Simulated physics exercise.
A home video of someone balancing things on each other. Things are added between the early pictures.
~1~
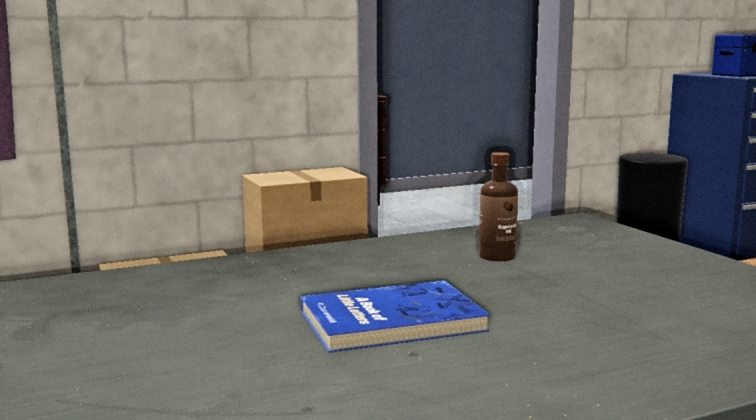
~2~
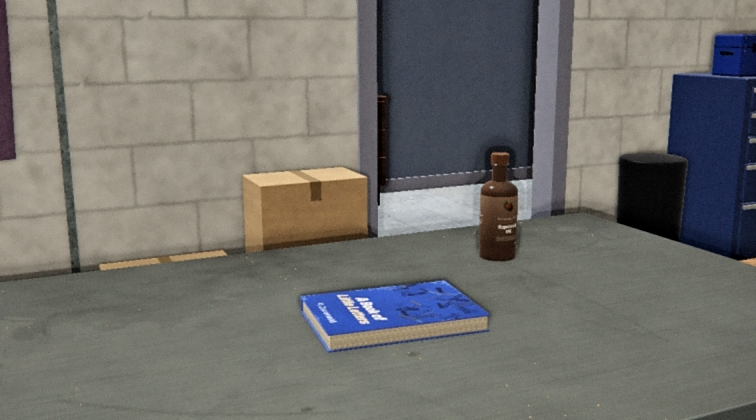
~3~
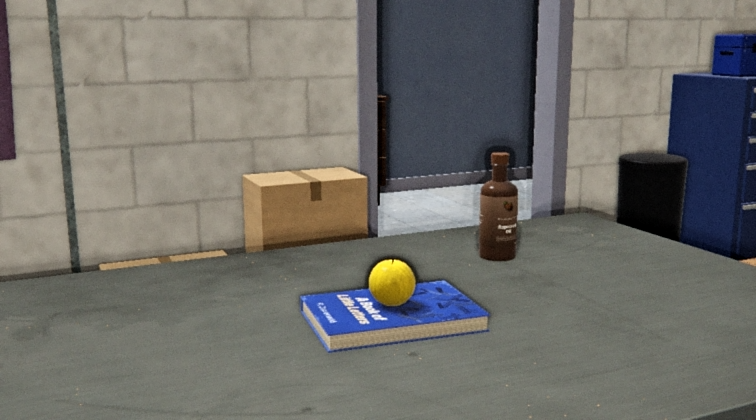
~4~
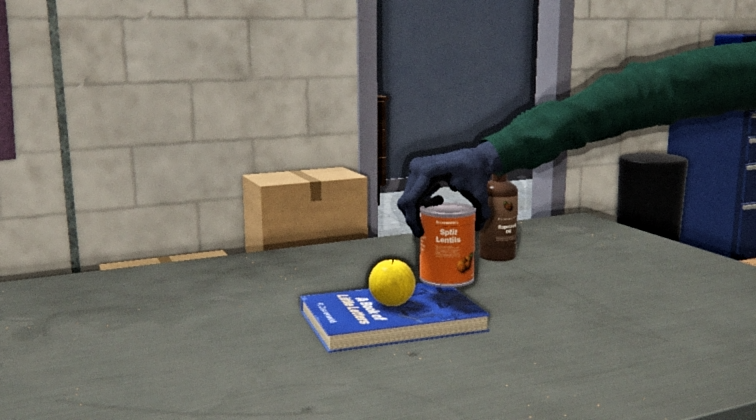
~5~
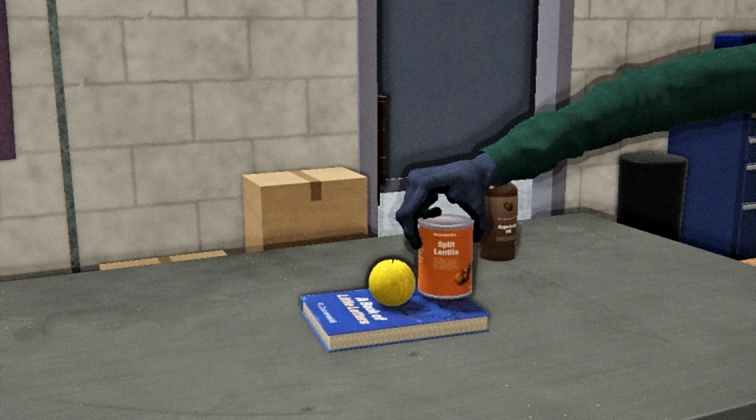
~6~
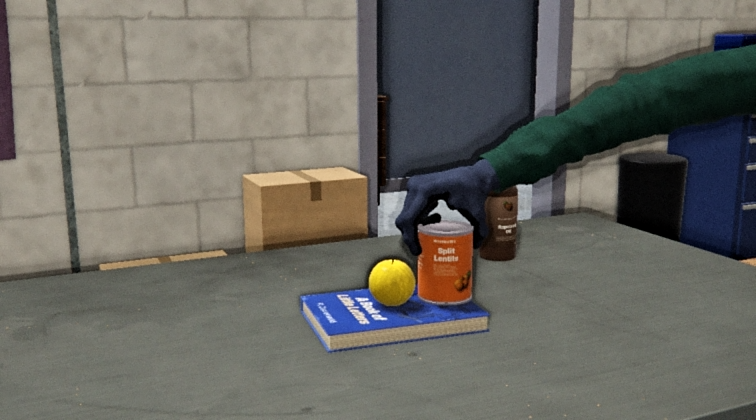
A yellow apple appears on top of a blue book lying on a grey table near a brown bottle, then a dark-gloved hand lowers an orange tin onto the book beside the apple and keeps hold of it.
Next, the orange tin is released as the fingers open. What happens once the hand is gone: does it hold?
In the end the pile is left intact.
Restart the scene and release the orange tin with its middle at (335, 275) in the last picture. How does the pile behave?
Observed: Pile steady.
Then, 0.20 s after the last picture, nothing has stirred.
Then, 0.60 s after the last picture, orange tin resting near (445, 262).
At rest, all 4 in place. Seen from the same camera at the end, orange tin near (445, 262). The pile stays up.
